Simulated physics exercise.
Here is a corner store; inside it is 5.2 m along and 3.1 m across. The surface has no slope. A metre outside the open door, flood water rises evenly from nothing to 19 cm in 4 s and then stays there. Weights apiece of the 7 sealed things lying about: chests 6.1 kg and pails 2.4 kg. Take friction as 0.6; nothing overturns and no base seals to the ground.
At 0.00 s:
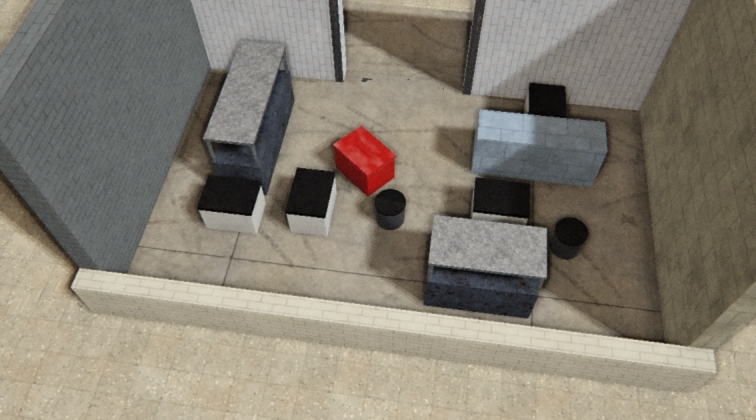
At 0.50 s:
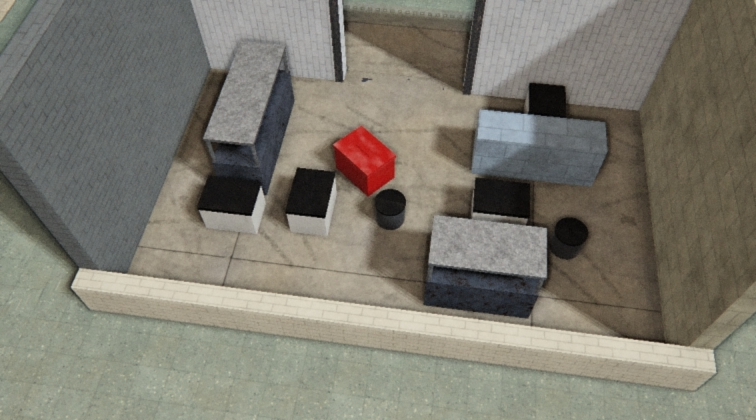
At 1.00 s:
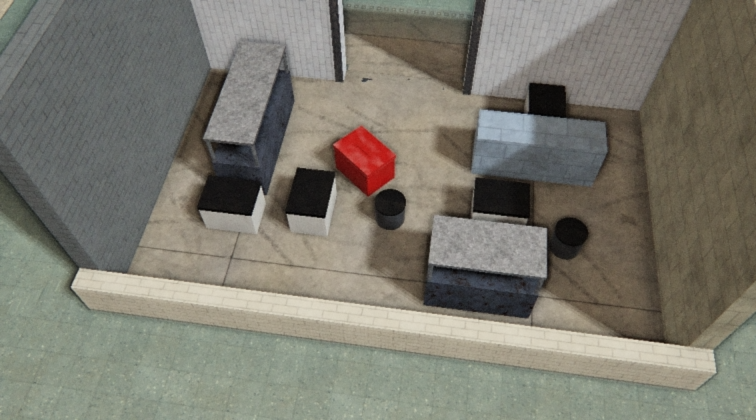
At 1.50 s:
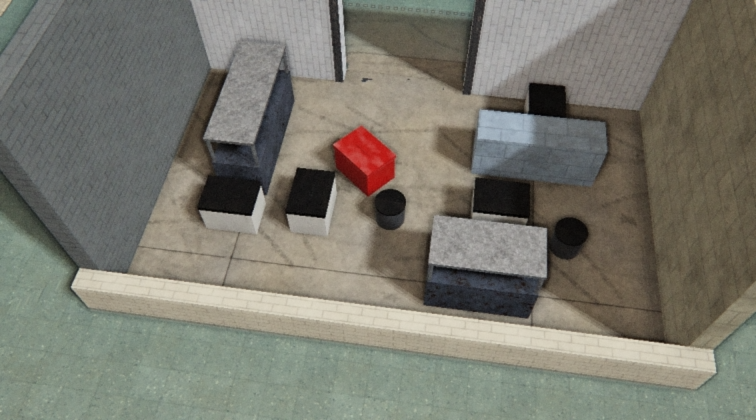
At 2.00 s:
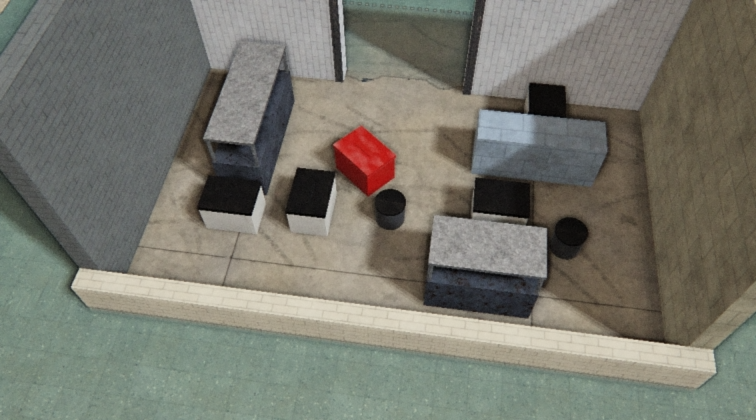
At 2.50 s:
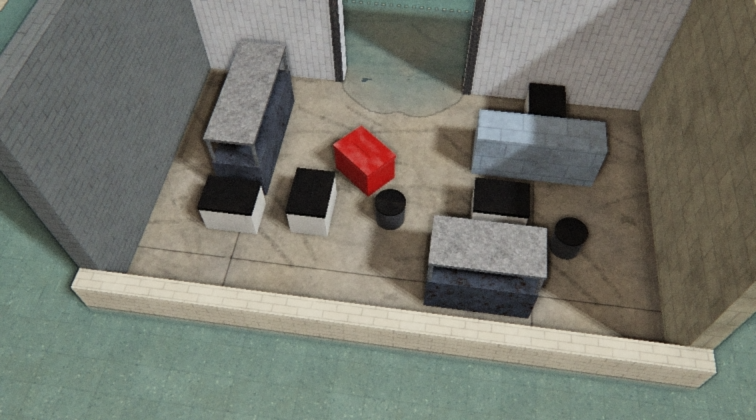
Greenish water covers the ground outside, then spreads through the doorway as the red chest stays still.
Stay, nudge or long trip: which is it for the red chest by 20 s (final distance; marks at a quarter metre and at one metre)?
Red chest travels far.
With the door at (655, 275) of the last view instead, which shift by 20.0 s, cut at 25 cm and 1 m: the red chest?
In that case the red chest gets carried off.
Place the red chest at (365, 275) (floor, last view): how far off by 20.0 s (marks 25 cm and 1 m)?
It gets carried off.
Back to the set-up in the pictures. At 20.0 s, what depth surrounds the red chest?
Roughly 19 cm.
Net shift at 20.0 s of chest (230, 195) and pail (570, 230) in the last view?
In that order: 200 cm, 100 cm.
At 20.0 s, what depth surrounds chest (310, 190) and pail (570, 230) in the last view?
About 19 and 16 cm.
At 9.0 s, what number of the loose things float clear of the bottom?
I count 6.
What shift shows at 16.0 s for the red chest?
Roughly 200 cm by then.
After 4.0 s the red chest is near (351, 164), 0.2 m from its start, aground; 0 afloat.
After 9.0 s the red chest is near (198, 250), 2.0 m from its start, afloat; 6 afloat.
After 16.0 s the red chest is near (194, 120), 1.8 m from its start, afloat; 7 afloat.
After 20.0 s the red chest is near (194, 118), 1.8 m from its start, afloat; 7 afloat.
